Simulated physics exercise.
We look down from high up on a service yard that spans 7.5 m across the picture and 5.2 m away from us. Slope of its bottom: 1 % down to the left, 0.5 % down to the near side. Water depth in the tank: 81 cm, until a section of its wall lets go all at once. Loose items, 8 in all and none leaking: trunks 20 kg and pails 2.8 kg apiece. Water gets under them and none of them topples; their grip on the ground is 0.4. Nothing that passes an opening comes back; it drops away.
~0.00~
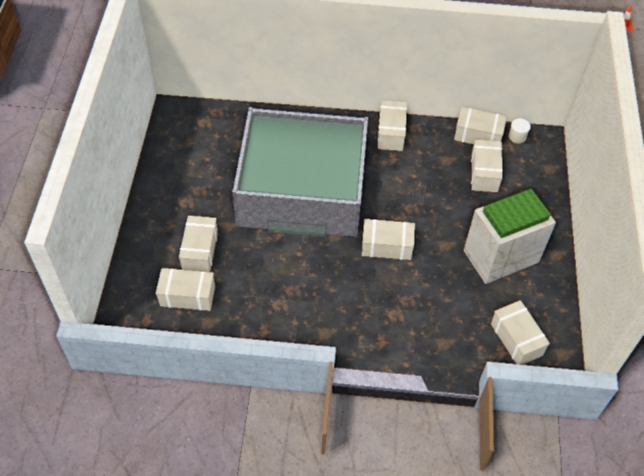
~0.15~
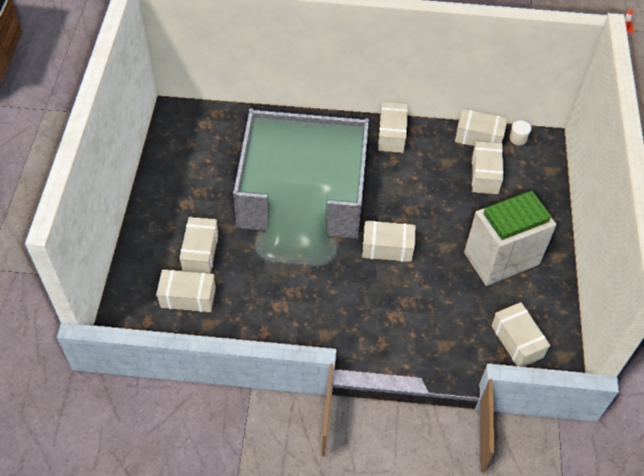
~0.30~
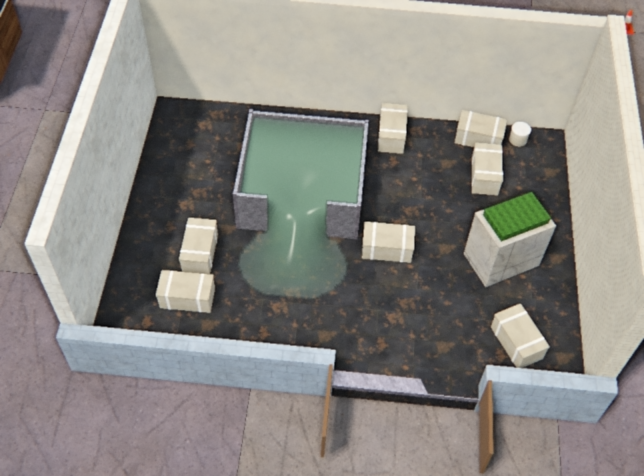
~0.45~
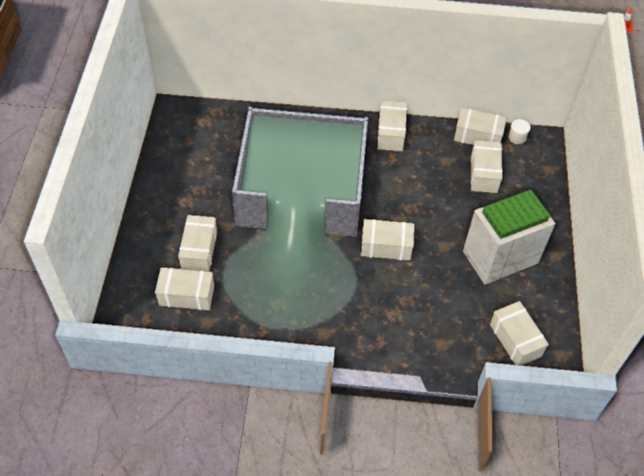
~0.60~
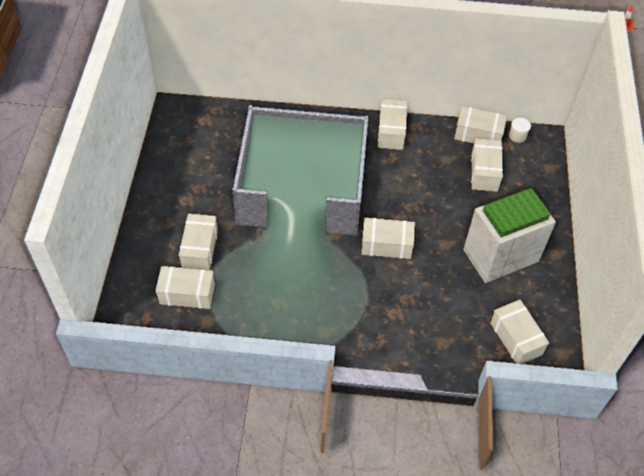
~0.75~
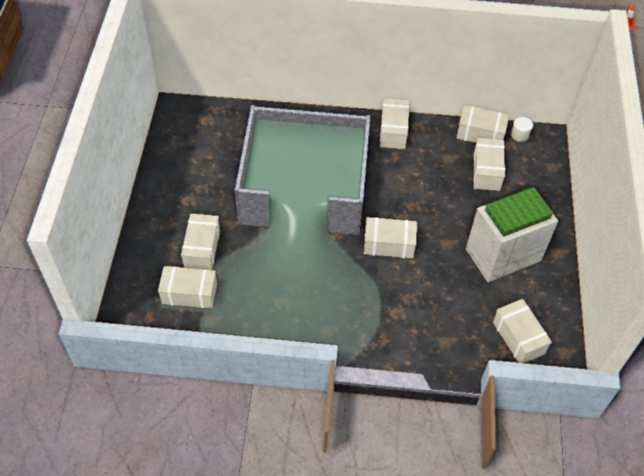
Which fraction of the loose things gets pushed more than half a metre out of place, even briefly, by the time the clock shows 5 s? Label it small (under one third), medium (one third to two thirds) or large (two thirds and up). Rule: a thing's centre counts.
Small.
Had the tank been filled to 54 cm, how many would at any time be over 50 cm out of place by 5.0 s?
With that change, 1 of them.
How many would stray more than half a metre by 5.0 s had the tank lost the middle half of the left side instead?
5.
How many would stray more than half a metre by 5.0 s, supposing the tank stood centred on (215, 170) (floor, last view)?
Then the count would be 3.
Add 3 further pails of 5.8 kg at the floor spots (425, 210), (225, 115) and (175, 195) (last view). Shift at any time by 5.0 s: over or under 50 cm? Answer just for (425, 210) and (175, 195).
First falls shy, then exceeds it.
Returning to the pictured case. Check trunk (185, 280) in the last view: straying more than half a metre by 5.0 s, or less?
Verdict: Exceeding.
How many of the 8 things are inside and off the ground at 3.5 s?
0.
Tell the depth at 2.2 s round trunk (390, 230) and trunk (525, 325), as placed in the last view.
0 and 0 cm.
After 1.1 s 0 of 8 are over 50 cm from their spots; 0 afloat.
After 2.2 s 1 of 8 are over 50 cm from their spots; 1 afloat.
After 3.5 s 1 of 8 are over 50 cm from their spots; 0 afloat.
After 5.0 s 1 of 8 are over 50 cm from their spots, and 1 have been at some point; 1 afloat.
